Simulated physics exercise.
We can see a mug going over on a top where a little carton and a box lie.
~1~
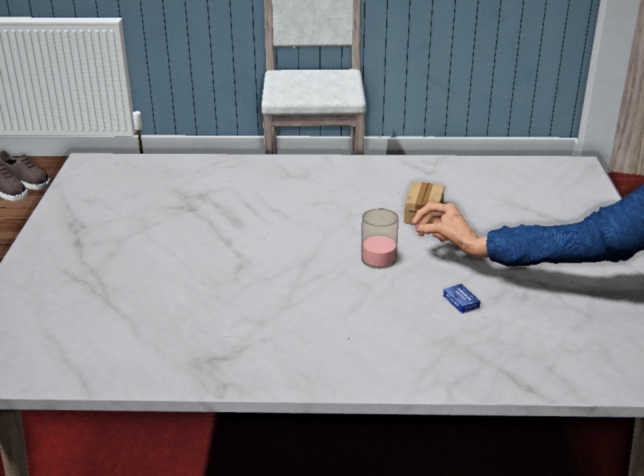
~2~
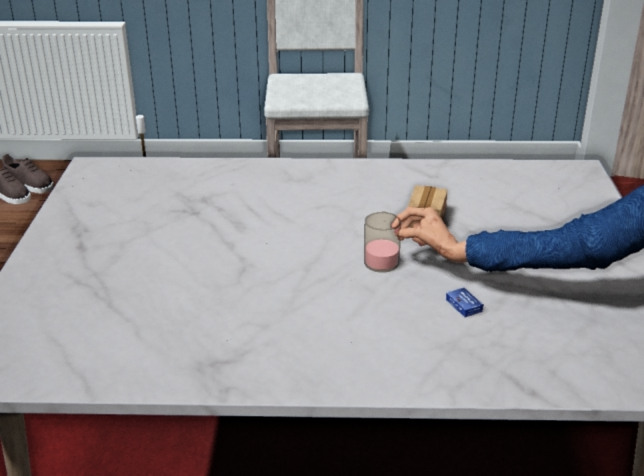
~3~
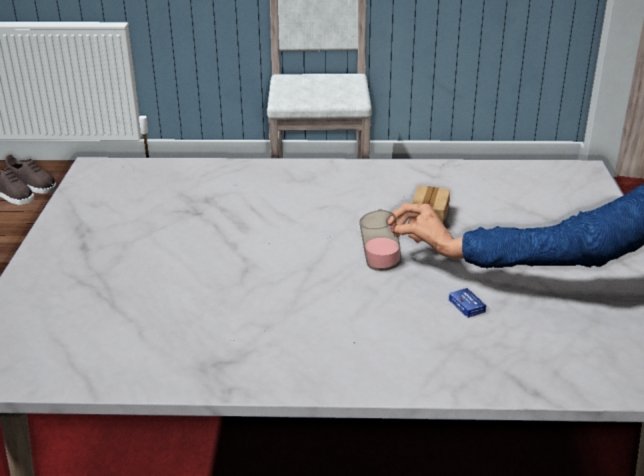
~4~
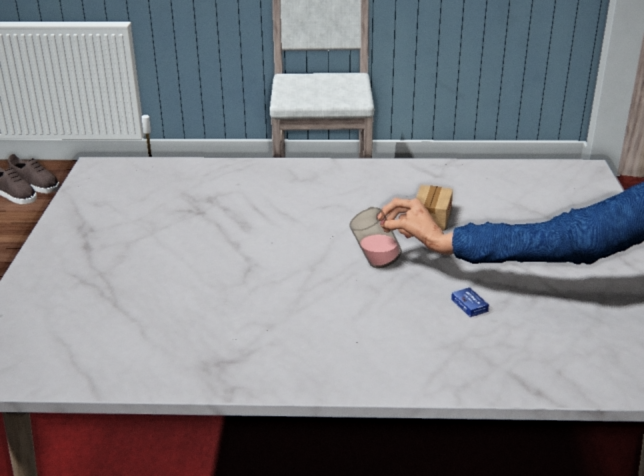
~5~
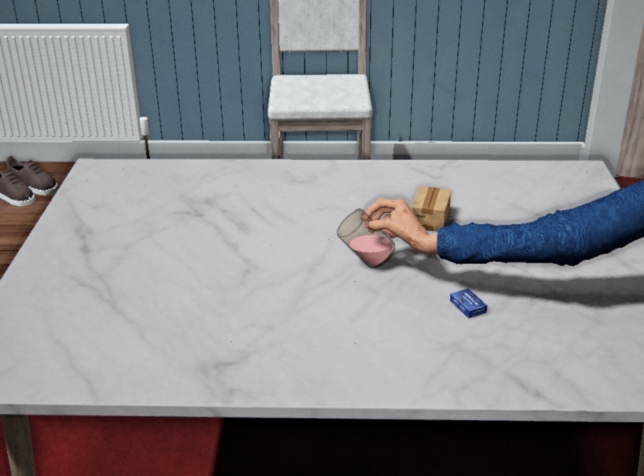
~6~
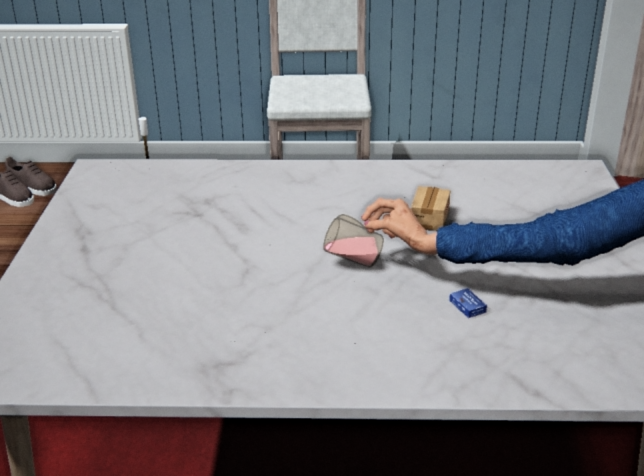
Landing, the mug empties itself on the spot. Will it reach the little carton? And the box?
Looking at the little carton first, it is left dry, and the box is left dry.
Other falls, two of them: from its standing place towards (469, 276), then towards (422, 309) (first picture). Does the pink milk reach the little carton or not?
Well, the first time it gets caught, while the second time it gets caught.
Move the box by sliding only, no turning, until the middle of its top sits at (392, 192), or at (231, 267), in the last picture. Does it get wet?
Lab note - try 1: It avoids the spill; try 2: It gets touched by it.
Shortly, the puddle covers about as much as a plate; the little carton is still dry; the box is still dry.
Then, the puddle covers about as much as a tray; the little carton is still dry; the box is still dry.
At the finish, the puddle covers about as much as a tray; the little carton is still dry; the box is still dry.
